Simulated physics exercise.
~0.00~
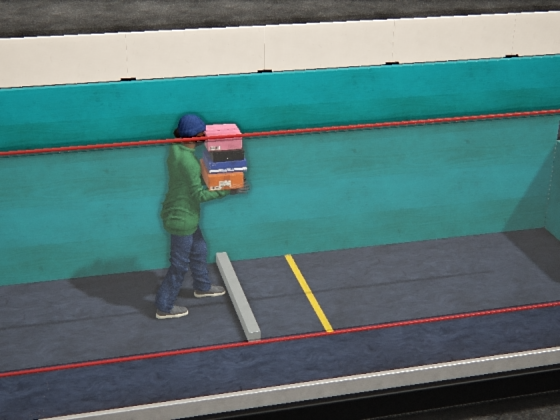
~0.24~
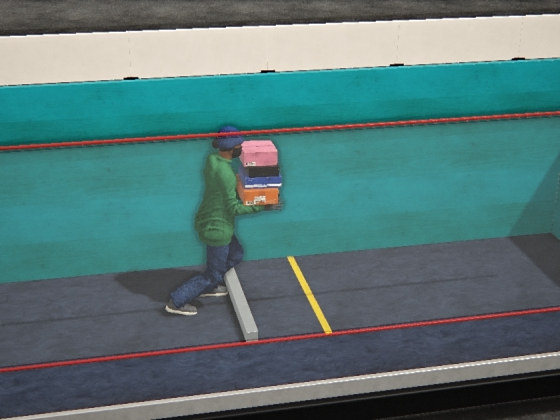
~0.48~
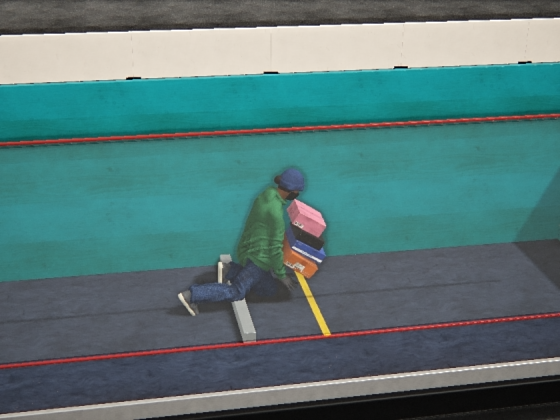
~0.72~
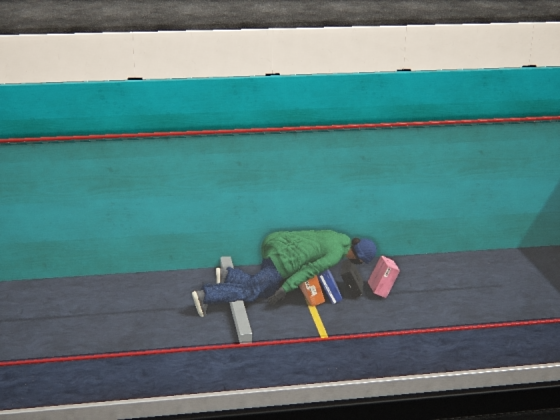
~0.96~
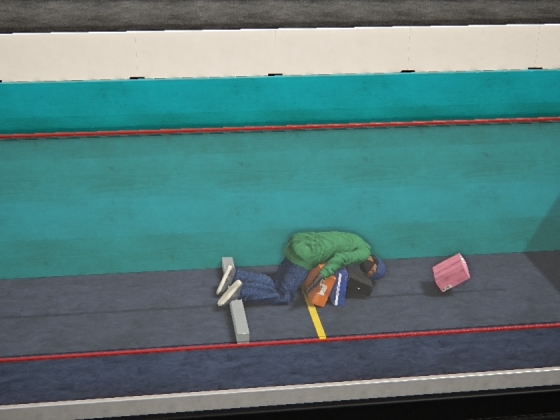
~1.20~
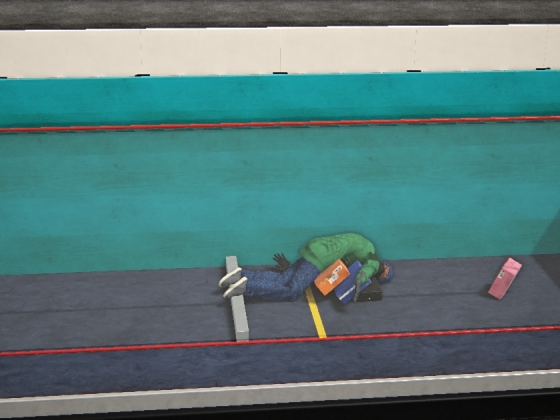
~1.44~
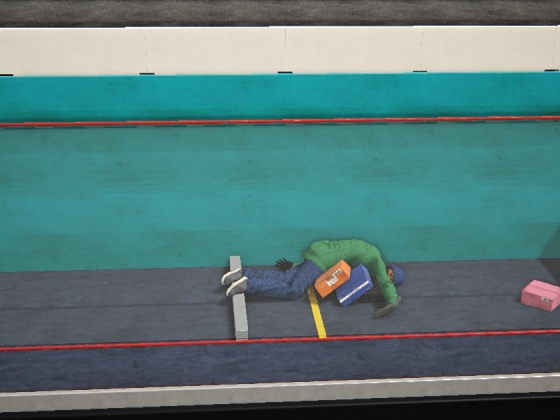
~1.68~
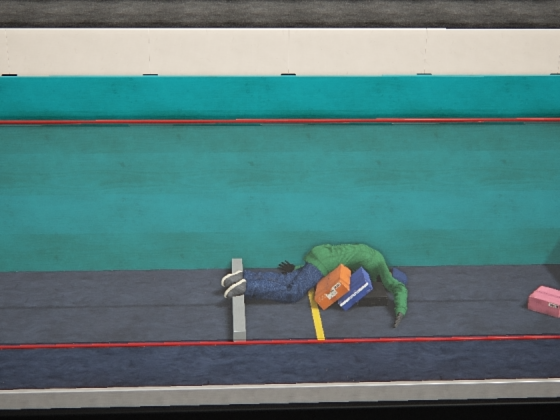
A person in a green top and blue cap carrying a stack of boxes tripped over a low gray rail and fell forward, ending face down across a yellow line with the orange and blue boxes beside them, while the pink one tumbled off right.
